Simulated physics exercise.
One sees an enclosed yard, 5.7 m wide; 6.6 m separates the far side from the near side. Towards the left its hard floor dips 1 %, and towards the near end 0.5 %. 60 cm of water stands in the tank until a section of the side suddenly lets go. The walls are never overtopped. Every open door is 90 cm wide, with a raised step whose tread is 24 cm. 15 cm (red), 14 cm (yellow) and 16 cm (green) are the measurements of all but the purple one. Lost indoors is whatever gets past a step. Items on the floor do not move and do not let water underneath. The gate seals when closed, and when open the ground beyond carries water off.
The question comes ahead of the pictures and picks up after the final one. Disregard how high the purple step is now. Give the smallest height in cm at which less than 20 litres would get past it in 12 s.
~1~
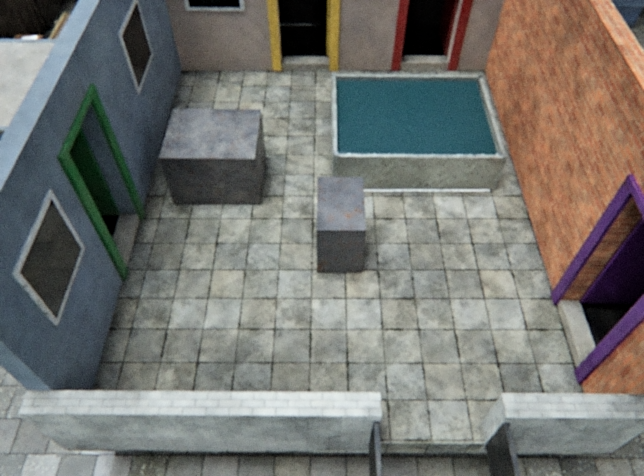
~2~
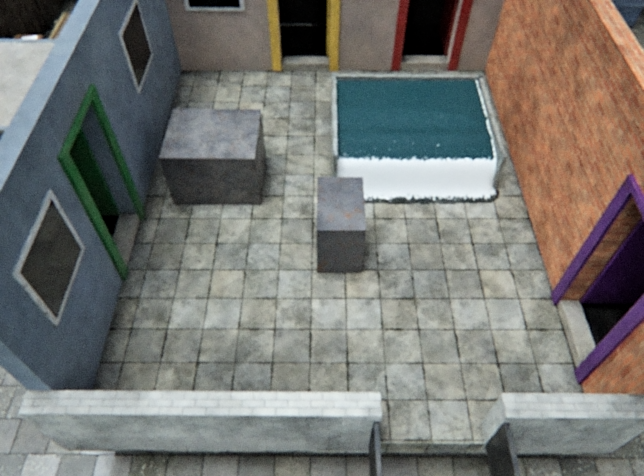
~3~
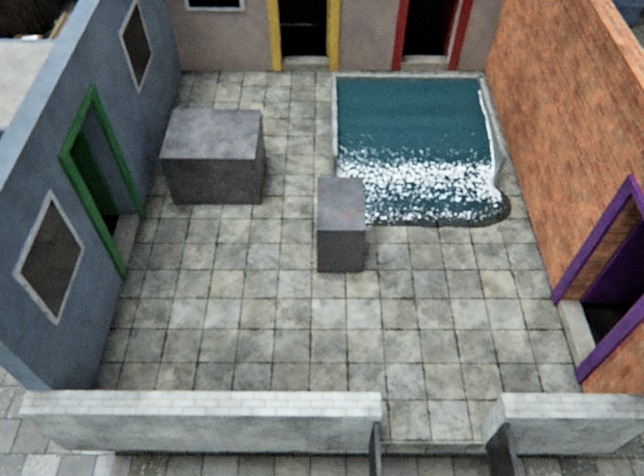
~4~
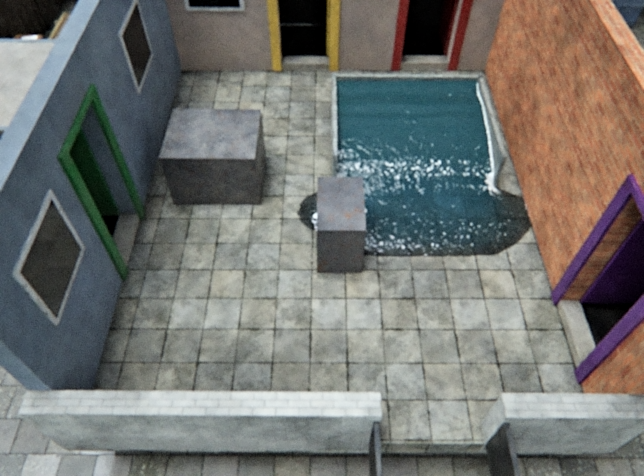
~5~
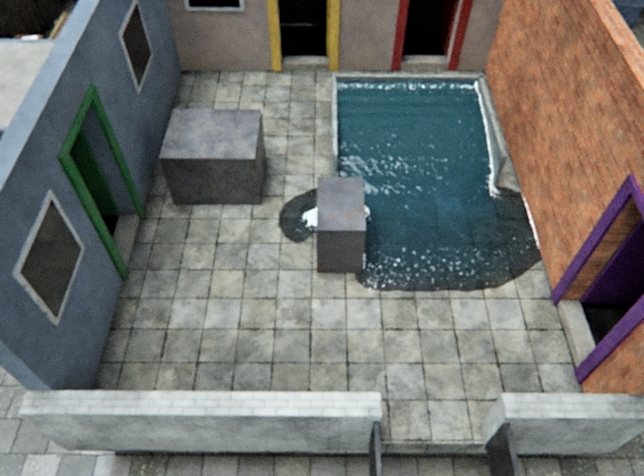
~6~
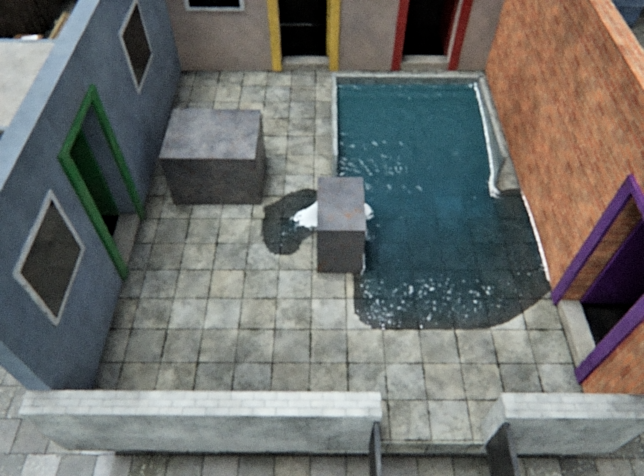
Close to 19 cm is just enough.
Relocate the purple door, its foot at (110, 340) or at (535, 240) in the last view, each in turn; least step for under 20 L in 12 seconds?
About 13.5 cm for the first and 9.0 cm for the second.
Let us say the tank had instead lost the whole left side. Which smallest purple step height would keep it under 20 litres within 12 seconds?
Then the minimum is about 6.5 cm.
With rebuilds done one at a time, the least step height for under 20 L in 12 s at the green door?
For the green door, about 10.0 cm.
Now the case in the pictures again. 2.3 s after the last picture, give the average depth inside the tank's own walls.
It averages roughly 12 centimetres.
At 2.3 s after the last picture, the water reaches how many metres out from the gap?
Roughly 5.4 metres.
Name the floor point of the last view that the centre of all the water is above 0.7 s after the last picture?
The balance point sits at roughly (410, 196).
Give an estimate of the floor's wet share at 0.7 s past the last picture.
Approximately 40 %.
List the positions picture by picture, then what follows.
The first frame shows the tank at (412, 117) is whole and still, 60 cm deep; the purple door at (601, 293) is dry.
In the second frame, the gap is at (415, 179), the front 0.3 m out at a hidden place; the back of the tank holds 60 cm.
In the third frame, water pours out at (414, 180) and has run 0.7 m, to a hidden place; about 10 cm deep outside, 60 cm at the back.
In the fourth frame, the gap is at (414, 181), the front 1.2 m out at (378, 252); the back of the tank holds 59 cm.
In the fifth frame, water pours out at (414, 181) and has run 1.8 m, to (375, 285); about 9 cm deep outside, 52 cm at the back.
In the sixth frame, water pours out at (414, 181) and has run 2.3 m, to (378, 321); about 8 cm deep outside, 51 cm at the back; 0.7 m in a straight line remain to the purple door at (601, 293).
Then, 0.7 s after the last picture water covers 40 % of the floor, deepest (38 cm) near (350, 212); 9 cm at the purple door, 0 litres in over its 13 cm step.
Then, 2.3 s after the last picture water covers 60 % of the floor, deepest (30 cm) near (568, 421); 24 cm at the purple door, 16 litres in over its 13 cm step.
Then, 11.3 s after the last picture water covers 95 % of the floor, deepest (11 cm) near (85, 420); 2 cm at the purple door, 57 litres in over its 13 cm step.
At the purple door as built, the water peaked near 24 cm, 2.3 s after the last picture.
With a step of 15.5 cm, 39 litres would have come in within the 12 s; with 21 cm, 15 litres. So under 20 litres takes about 19 cm.
